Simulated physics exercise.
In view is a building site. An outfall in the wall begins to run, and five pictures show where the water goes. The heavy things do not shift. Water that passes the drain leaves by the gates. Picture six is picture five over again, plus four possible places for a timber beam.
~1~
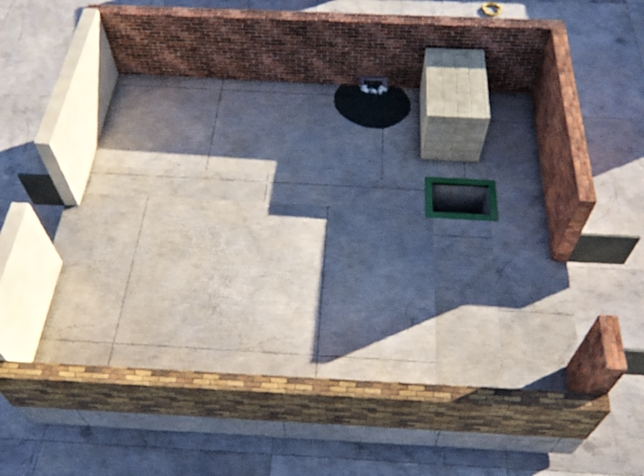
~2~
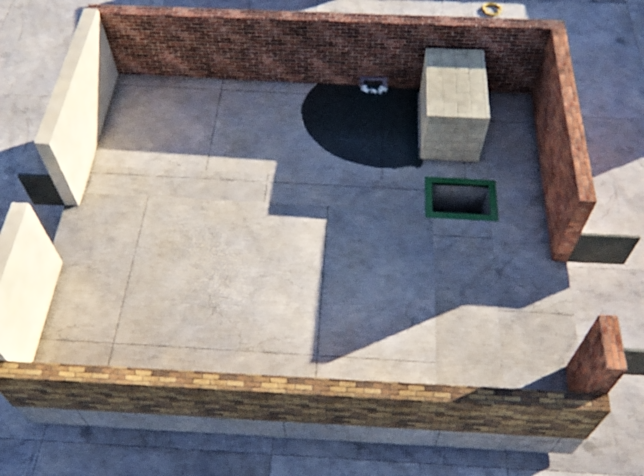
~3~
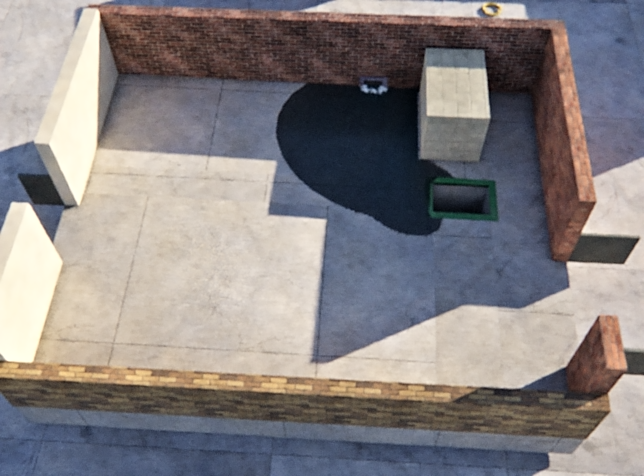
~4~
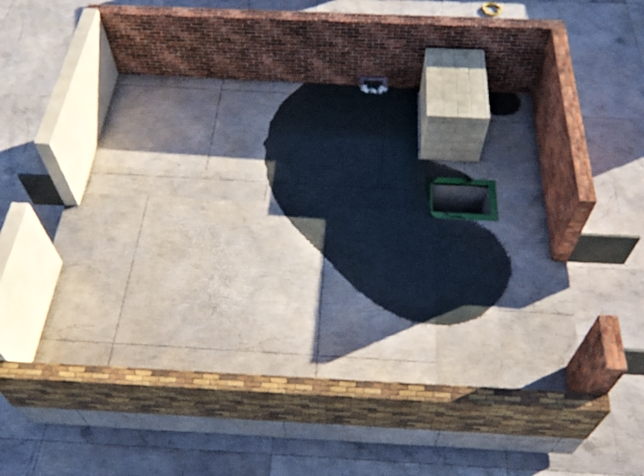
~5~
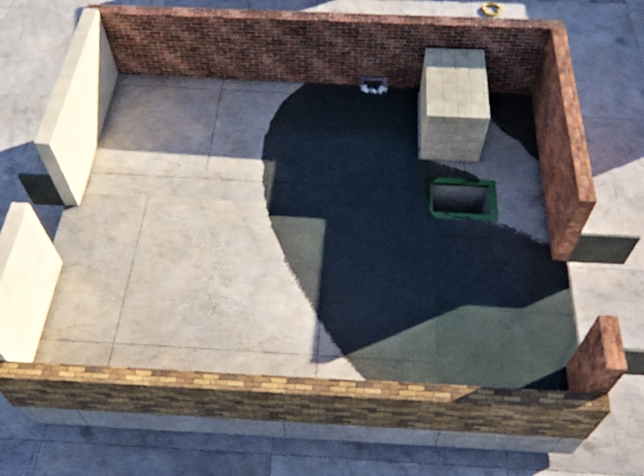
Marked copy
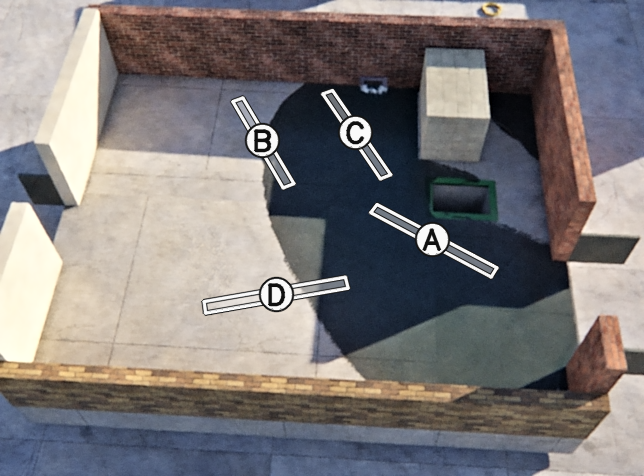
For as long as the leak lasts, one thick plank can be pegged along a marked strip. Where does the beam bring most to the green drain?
I would pick place C.
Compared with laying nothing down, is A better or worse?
It is better.
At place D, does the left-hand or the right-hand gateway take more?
The right one.
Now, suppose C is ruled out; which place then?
Place A.
On the marked copy, A from (373, 208) to (494, 272); B from (237, 99) to (288, 185); C from (327, 92) to (385, 176); D from (204, 307) to (346, 282).
If A is chosen, about 39 % of the stream runs into the green drain, about 61 % out by the gates.
If B is chosen, about 23 % of the stream runs into the green drain, about 77 % out by the gates.
If C is chosen, about 52 % of the stream runs into the green drain, about 47 % out by the gates.
If D is chosen, about 22 % of the stream runs into the green drain, about 78 % out by the gates.
